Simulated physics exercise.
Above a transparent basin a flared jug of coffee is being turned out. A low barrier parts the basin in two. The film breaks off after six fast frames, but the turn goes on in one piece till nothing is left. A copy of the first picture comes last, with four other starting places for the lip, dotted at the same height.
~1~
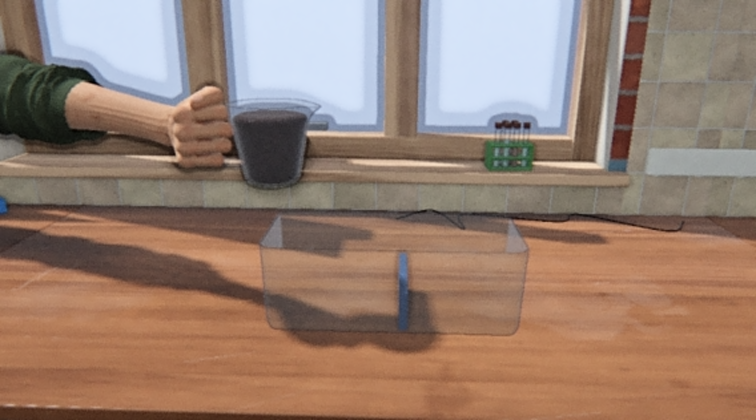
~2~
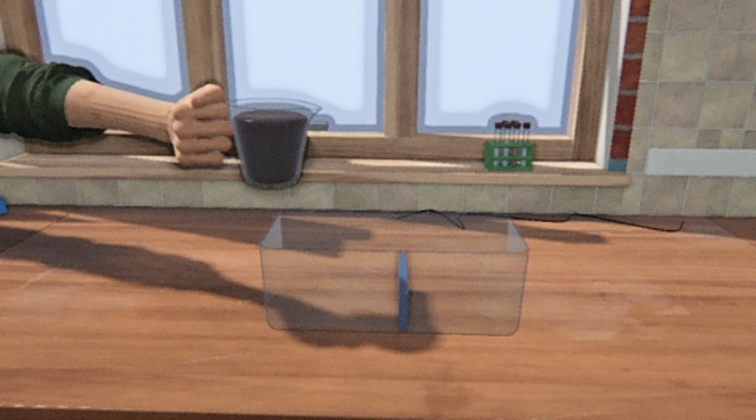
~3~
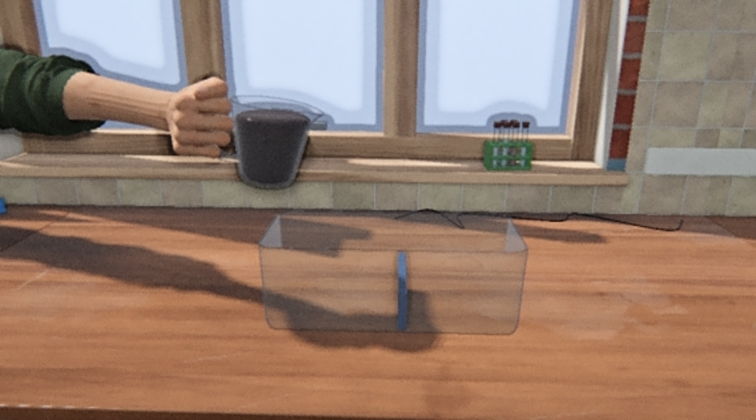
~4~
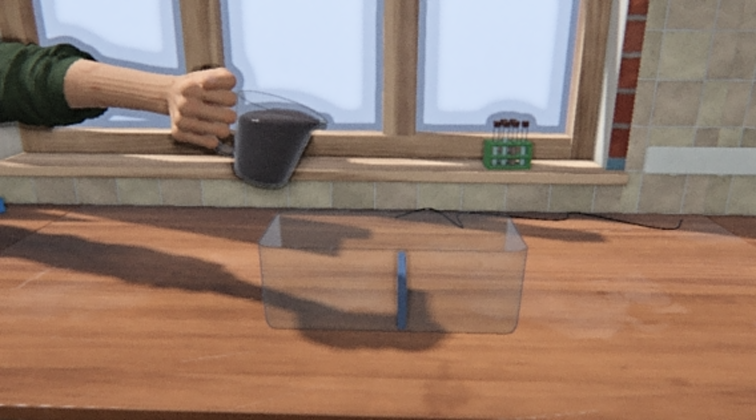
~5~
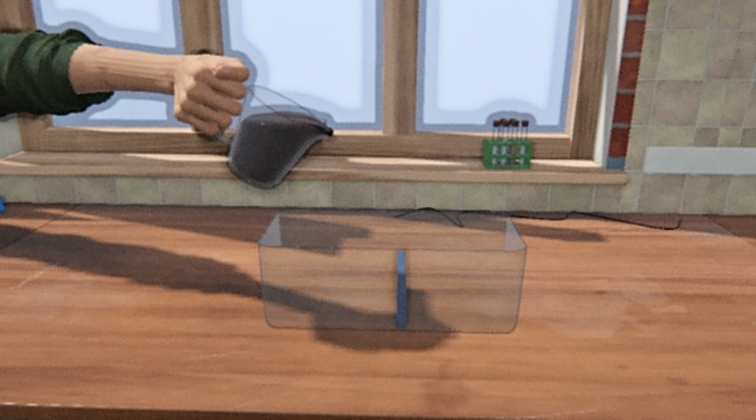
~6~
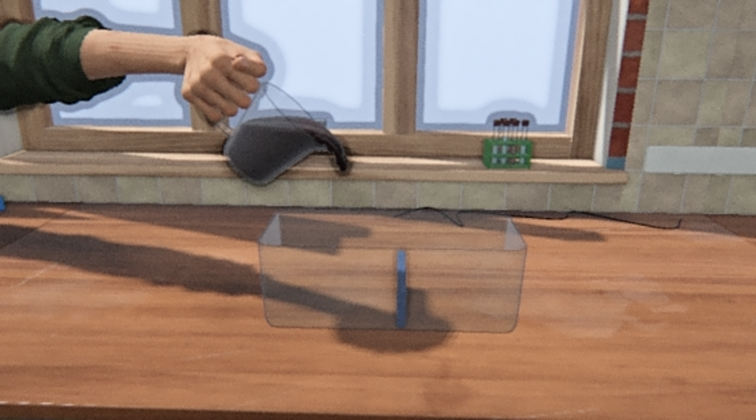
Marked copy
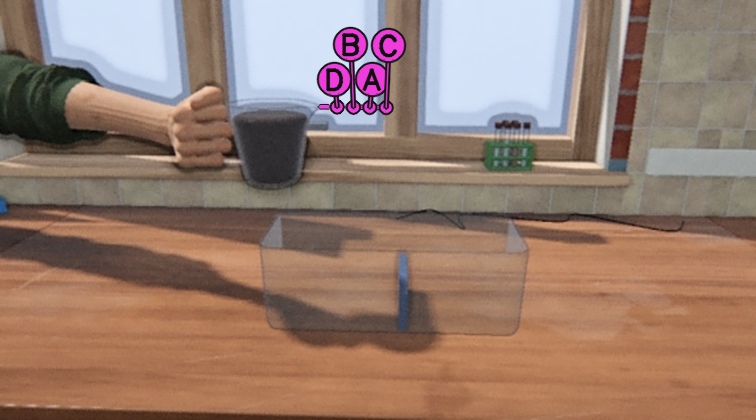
On a wooden counter by a window, a hand in a green sleeve holds a flared jug of dark liquid upright above a clear basin with a low blue divider. The hand tilts the jug slowly, then more steeply to the right, until the liquid slides over the lip and begins to pour downward.
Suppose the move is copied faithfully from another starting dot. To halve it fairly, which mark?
Dot A does it best.
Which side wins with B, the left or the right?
The left side.
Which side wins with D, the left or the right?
The left one.
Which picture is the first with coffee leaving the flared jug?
Picture 5.
On the marked copy, A at (369, 107); B at (353, 107); C at (386, 107); D at (337, 107).
With A, about 52 % ends left of the wall and 47 % right of it.
With B, about 78 % ends left of the wall and 20 % right of it.
With C, about 24 % ends left of the wall and 75 % right of it.
With D, about 93 % ends left of the wall and 4 % right of it.
